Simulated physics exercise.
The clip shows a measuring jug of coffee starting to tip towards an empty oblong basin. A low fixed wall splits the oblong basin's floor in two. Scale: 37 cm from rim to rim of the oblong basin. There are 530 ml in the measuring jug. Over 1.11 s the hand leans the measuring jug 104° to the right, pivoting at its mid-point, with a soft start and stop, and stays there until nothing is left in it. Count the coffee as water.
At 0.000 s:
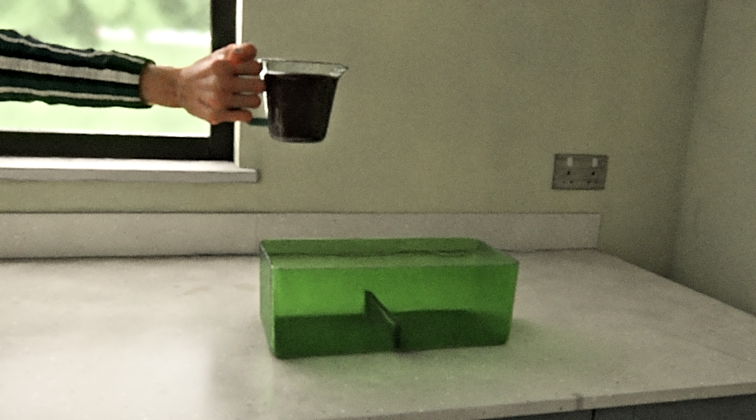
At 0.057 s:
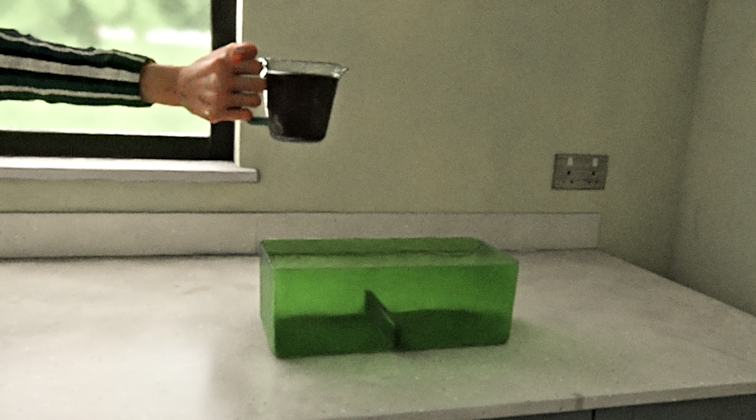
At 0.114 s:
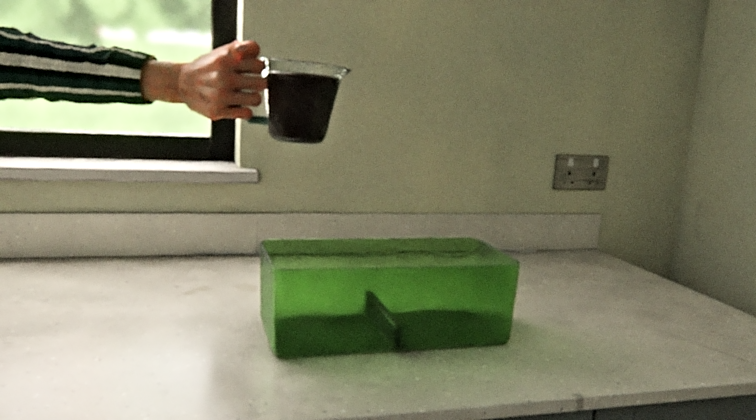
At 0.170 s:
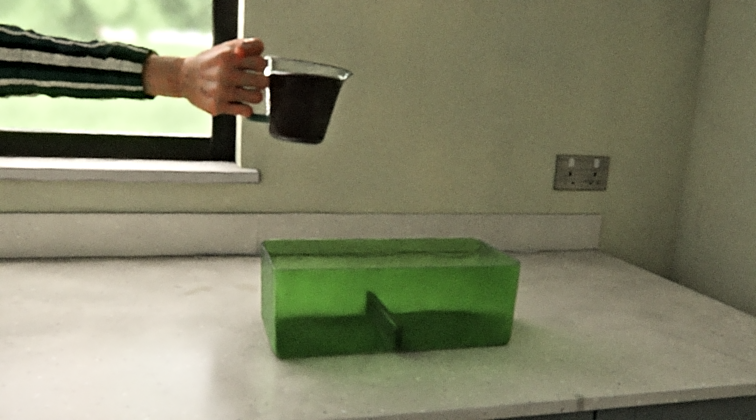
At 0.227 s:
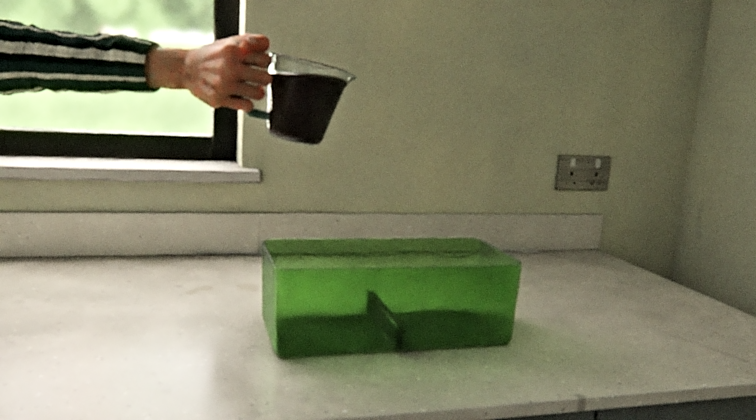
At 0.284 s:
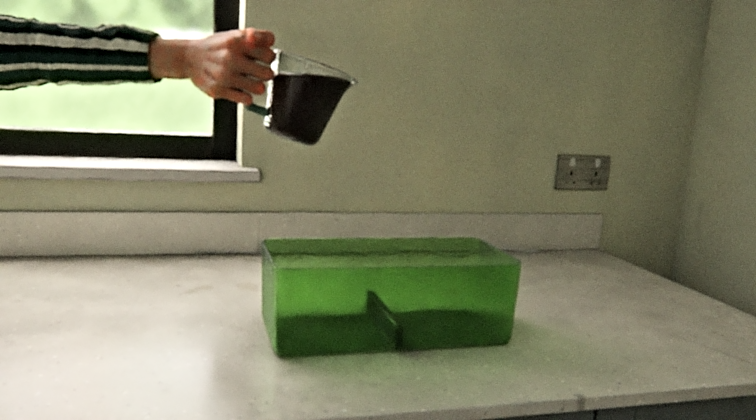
The footage shows a hand in a striped sleeve holding a clear measuring jug of dark liquid above a green, see-through oblong basin with a low dividing wall on a pale counter, then gradually leaning the jug to the right.
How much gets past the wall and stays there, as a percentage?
Roughly 76 per cent is past the wall.
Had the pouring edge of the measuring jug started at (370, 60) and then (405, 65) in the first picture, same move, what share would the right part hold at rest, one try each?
First 90, then 90 per cent.
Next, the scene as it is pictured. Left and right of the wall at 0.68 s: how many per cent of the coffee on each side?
Left about 1, right about 6.
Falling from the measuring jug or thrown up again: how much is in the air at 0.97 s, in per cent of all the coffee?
Some 26 per cent.
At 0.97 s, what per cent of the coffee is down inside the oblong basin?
Some 62 per cent.
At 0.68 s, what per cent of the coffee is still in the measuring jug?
Some 66 per cent.
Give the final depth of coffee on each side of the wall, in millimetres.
Left about 4 mm, right about 14 mm.
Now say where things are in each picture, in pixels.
In the first frame, it leans 0°; its right rim is at (348, 67); the coffee meets the walls at (263, 72) and (336, 77); the oblong basin's rim runs from (266, 255) to (498, 251); the wall's top is at (382, 308).
In the second frame, it leans 1°; its right rim is at (349, 67); the coffee meets the walls at (263, 72) and (336, 77).
In the third frame, it leans 3°; its right rim is at (350, 70); the coffee meets the walls at (266, 72) and (337, 78).
In the fourth frame, it leans 6°; its right rim is at (353, 73); the coffee meets the walls at (267, 73) and (341, 79).
In the fifth frame, it leans 10°; its right rim is at (356, 77); the coffee meets the walls at (271, 73) and (345, 80).
In the sixth frame, it leans 16°; its right rim is at (358, 82); the coffee meets the walls at (272, 74) and (350, 80).
Then, 0.68 s in, the tilt is 70° and 65 per cent is still to pour, 1 is left of the wall and 6 right of it.
Then, 0.97 s in, the tilt is 100° and 12 per cent is still to pour, 5 is left of the wall and 57 right of it.
Then, 1.28 s in, the tilt is 104° and 0 per cent is still to pour, 22 is left of the wall and 75 right of it.
Then, 1.61 s in, the tilt is 104° and 0 per cent is still to pour, 23 is left of the wall and 76 right of it.
Finally, 23 per cent lies left of the wall, 76 right of it and 2 outside.
